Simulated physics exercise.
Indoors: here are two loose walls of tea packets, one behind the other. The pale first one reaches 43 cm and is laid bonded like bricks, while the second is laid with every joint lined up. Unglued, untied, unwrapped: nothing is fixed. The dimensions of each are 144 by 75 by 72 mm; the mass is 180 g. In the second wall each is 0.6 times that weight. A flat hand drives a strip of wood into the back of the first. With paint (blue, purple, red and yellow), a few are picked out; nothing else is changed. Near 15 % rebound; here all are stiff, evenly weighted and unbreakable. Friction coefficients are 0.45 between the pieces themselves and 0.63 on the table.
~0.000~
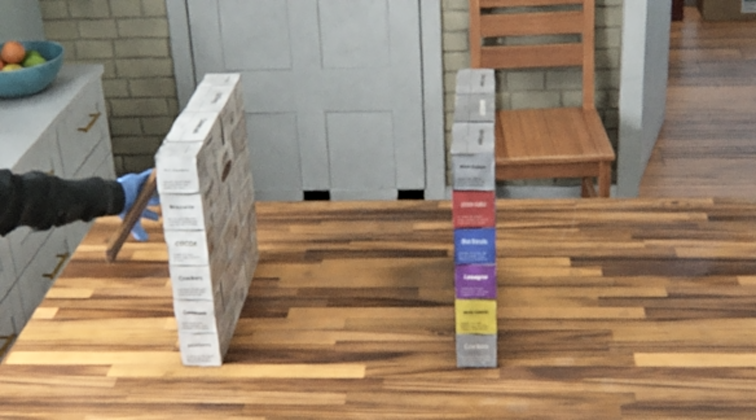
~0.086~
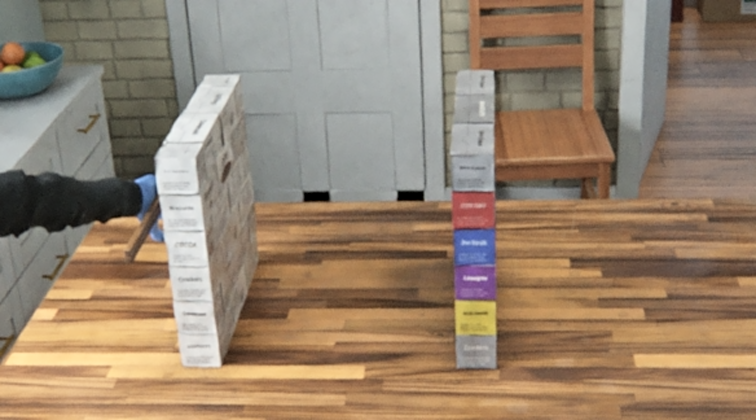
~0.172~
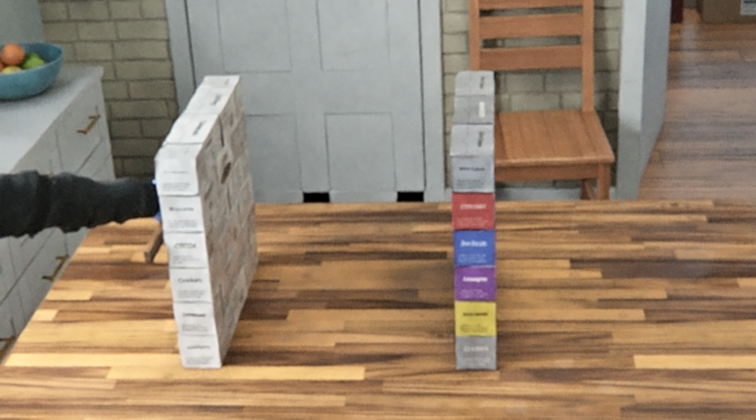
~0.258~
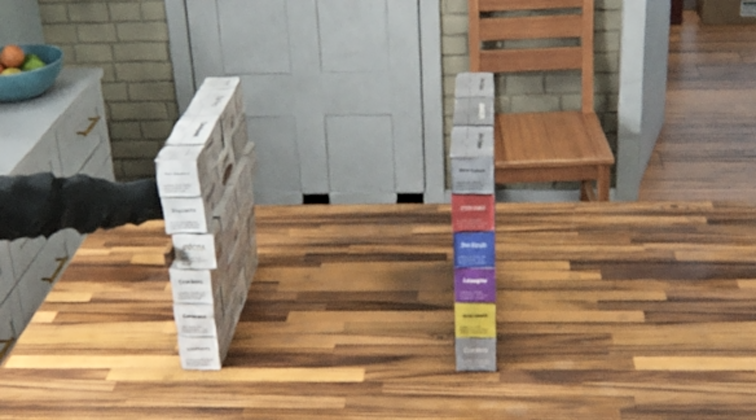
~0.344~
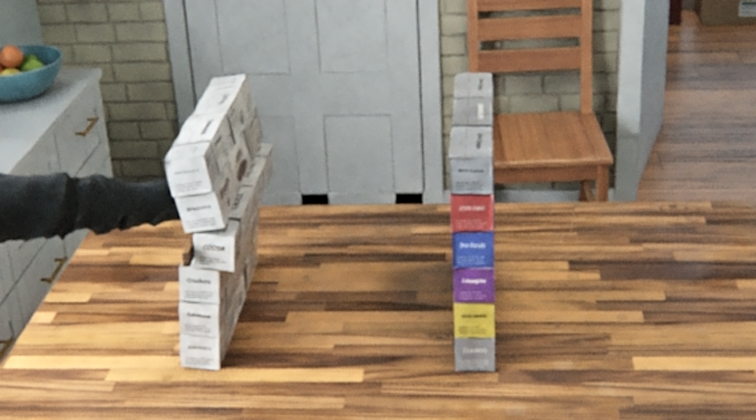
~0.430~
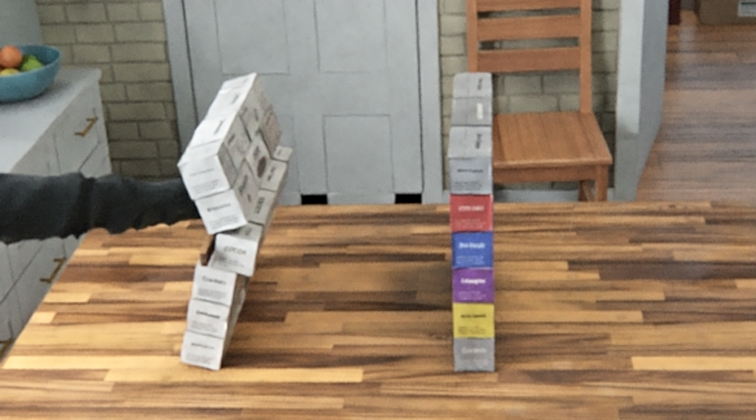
On a striped wooden tabletop, a dark-sleeved arm at the left moves a strip of wood rightward toward a pale wall of packets. The strip pushes into it, and the middle packets shift right as the upper part buckles and leans, while the wall with coloured packets stays still.
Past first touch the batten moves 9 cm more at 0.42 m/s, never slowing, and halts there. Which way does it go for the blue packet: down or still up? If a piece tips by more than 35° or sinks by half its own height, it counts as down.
Still up.
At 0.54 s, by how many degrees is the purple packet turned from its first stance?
I'd estimate close to 0°.
After 0.54 s, 7 of the pale wall down; none of the 18 packets of the second wall down; blue packet unmoved.
After 0.68 s, 20 of the pale wall down; none of the 18 packets of the second wall down; blue packet unmoved.
At rest (1.3 s), 20 of the pale wall down; none of the 18 packets of the second wall down; blue packet unmoved; red packet unmoved; yellow packet unmoved. As the last picture would show them, middles, blue packet near (473, 233), red packet near (471, 197).
